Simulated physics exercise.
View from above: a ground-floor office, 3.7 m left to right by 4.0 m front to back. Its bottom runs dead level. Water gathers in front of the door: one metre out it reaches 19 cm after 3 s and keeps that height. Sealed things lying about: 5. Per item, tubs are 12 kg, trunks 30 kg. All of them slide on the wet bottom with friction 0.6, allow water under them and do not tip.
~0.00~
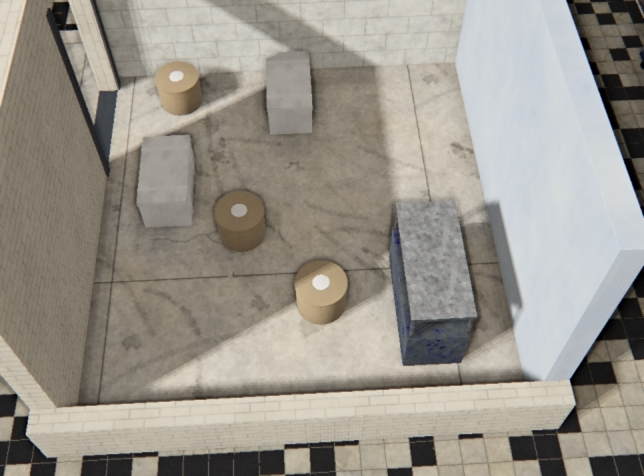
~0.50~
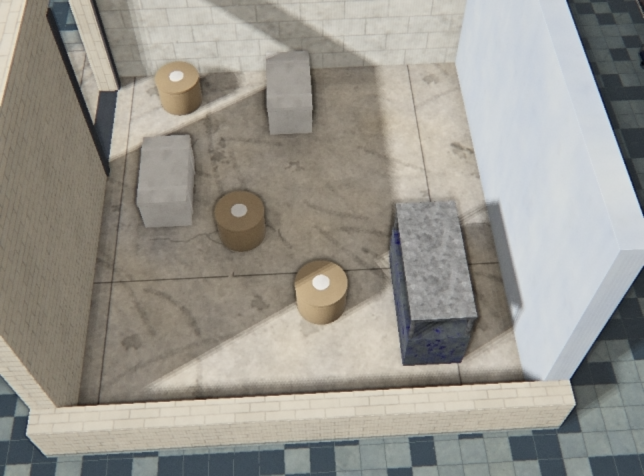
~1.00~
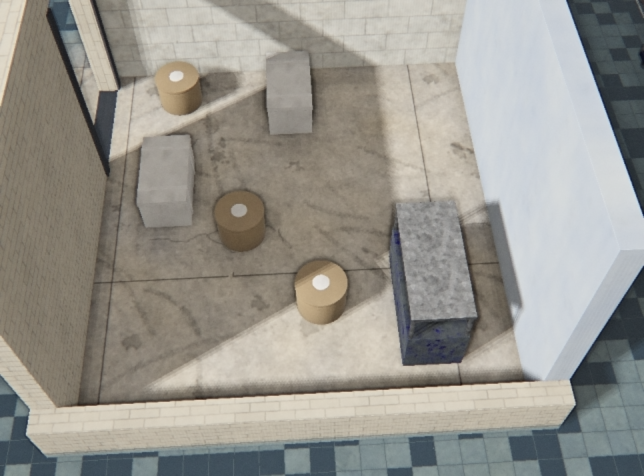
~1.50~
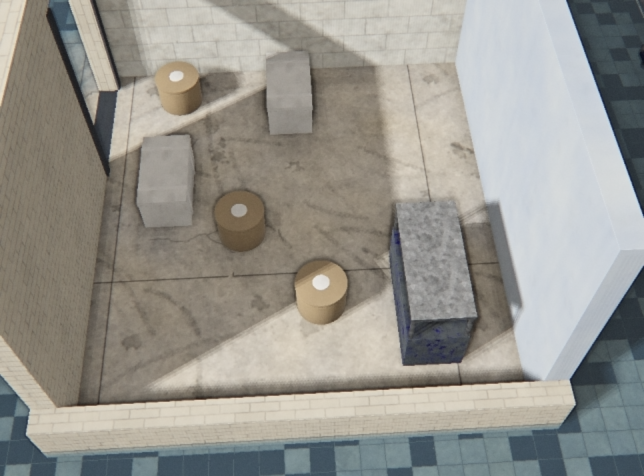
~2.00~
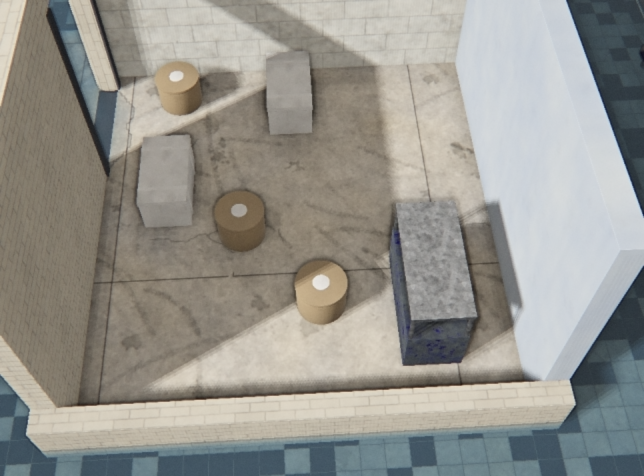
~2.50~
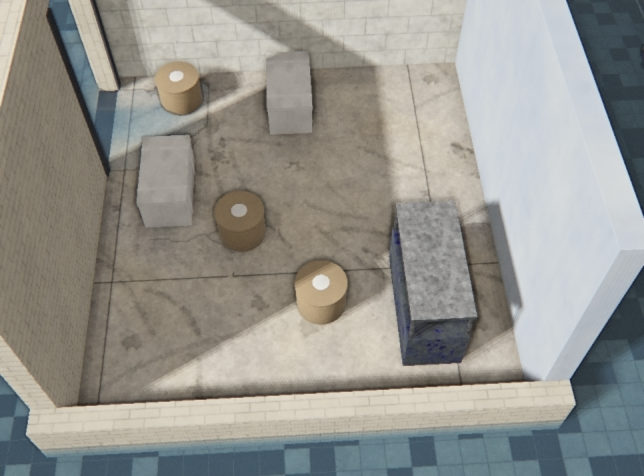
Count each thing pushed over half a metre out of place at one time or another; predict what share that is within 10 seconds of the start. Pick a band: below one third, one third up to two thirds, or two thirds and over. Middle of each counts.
The share is one third up to two thirds.
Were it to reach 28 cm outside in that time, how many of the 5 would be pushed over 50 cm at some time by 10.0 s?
3.
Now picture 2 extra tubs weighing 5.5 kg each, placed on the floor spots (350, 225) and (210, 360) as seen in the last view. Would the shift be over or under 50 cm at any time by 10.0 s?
First one goes beyond it, second one stays within it.
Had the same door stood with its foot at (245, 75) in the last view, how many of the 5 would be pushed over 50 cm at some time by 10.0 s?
The count would be 1.
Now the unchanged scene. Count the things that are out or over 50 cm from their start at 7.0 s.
That would be 2.
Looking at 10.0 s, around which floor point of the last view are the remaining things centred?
Centred roughly on (319, 189).
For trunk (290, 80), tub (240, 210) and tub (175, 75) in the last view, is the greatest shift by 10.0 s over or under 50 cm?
Same order as the question: Greater, smaller, greater.
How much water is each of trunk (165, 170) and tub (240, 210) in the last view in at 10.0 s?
Depth approx. 4 cm / 3 cm.
After 3.5 s 0 of 5 are over 50 cm from their spots; 0 afloat.
After 4.5 s 1 of 5 are over 50 cm from their spots; 1 afloat.
After 7.0 s 2 of 5 are over 50 cm from their spots; 1 afloat.
After 10.0 s 2 of 5 are over 50 cm from their spots, and 2 have been at some point; 2 afloat.
